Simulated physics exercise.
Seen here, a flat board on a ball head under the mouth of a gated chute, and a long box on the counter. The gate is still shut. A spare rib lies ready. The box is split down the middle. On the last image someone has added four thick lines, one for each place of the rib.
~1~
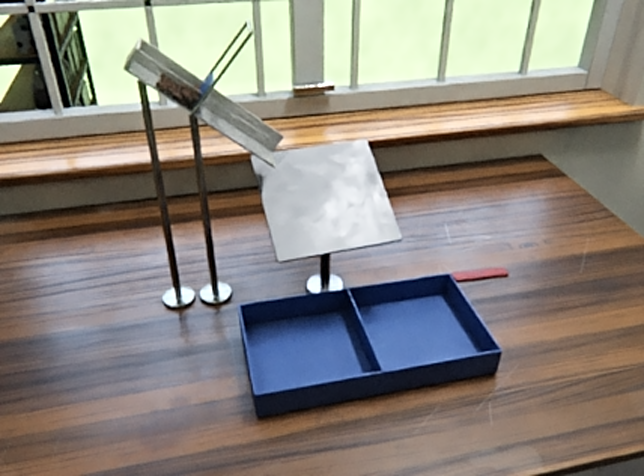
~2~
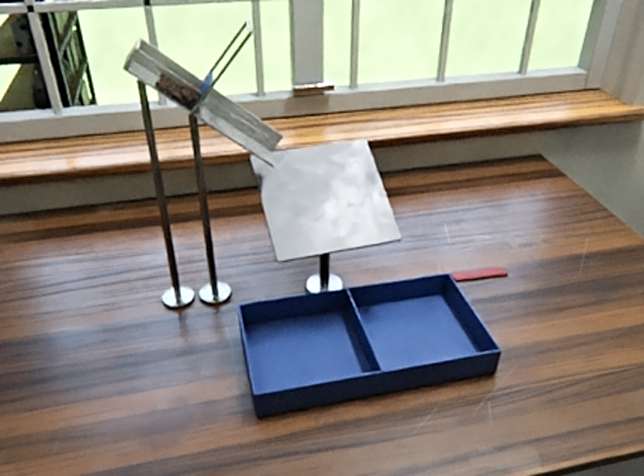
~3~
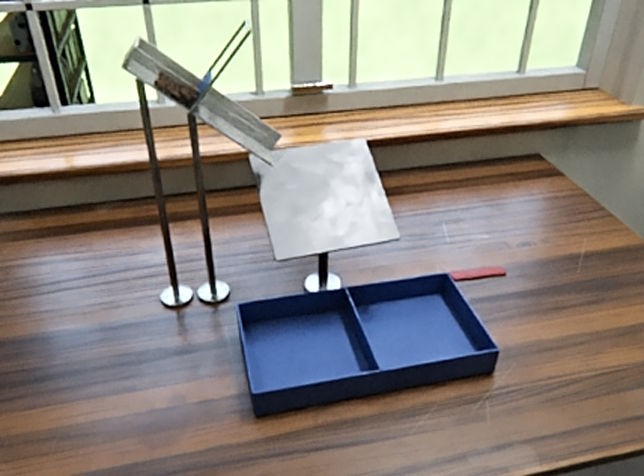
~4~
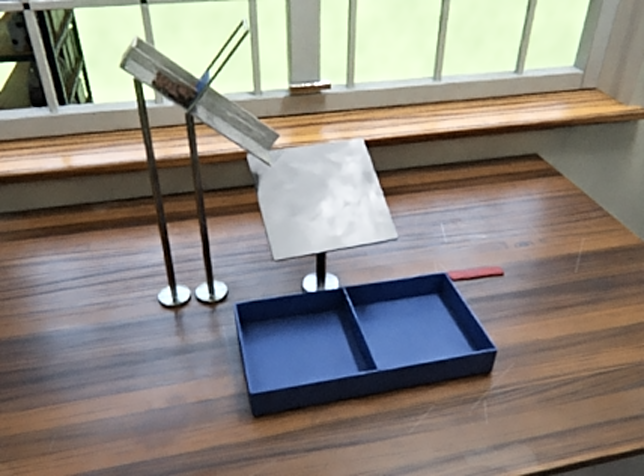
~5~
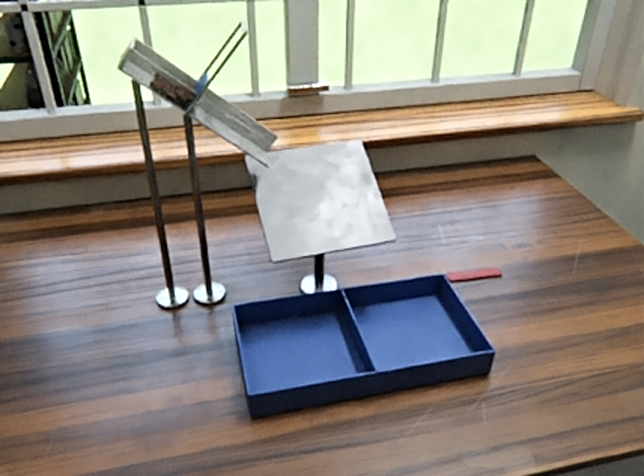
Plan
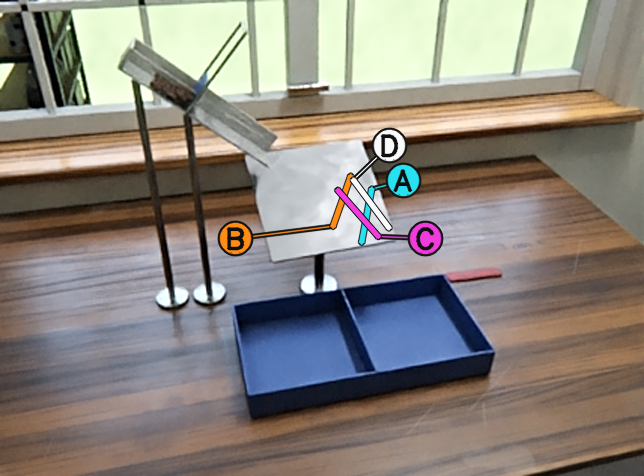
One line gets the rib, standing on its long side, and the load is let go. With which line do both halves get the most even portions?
It is A.
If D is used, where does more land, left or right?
Right.
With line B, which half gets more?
The left half.
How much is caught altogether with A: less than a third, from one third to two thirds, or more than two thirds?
More than two thirds.
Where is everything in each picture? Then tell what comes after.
The first frame shows load behind the gate (186, 94), allspice berries; lip of the chute (273, 160), sloping fairly steeply.
The second frame shows middle of the board (325, 196), tilted fairly steeply; middle of its low edge (342, 250); of its high edge (309, 147).
The third frame shows front corners of the box (253, 393) and (499, 349); front end of its middle wall (381, 370); gate still shut (208, 81).
The fourth frame shows middle of the load (182, 92); lip (269, 158).
The fifth frame shows middle of the load (180, 93); lip (267, 160).
On the marked copy, line A from (371, 189) to (361, 242); line B from (350, 176) to (333, 226); line C from (337, 190) to (378, 236); line D from (353, 180) to (388, 227).
Choosing A, of what is caught, roughly two thirds in the left half, roughly a third in the right.
Choosing B, of what is caught, the larger part in the left half, about a tenth in the right.
Choosing C, of what is caught, about a tenth in the left half, the larger part in the right.
Choosing D, of what is caught, about a tenth in the left half, the larger part in the right.
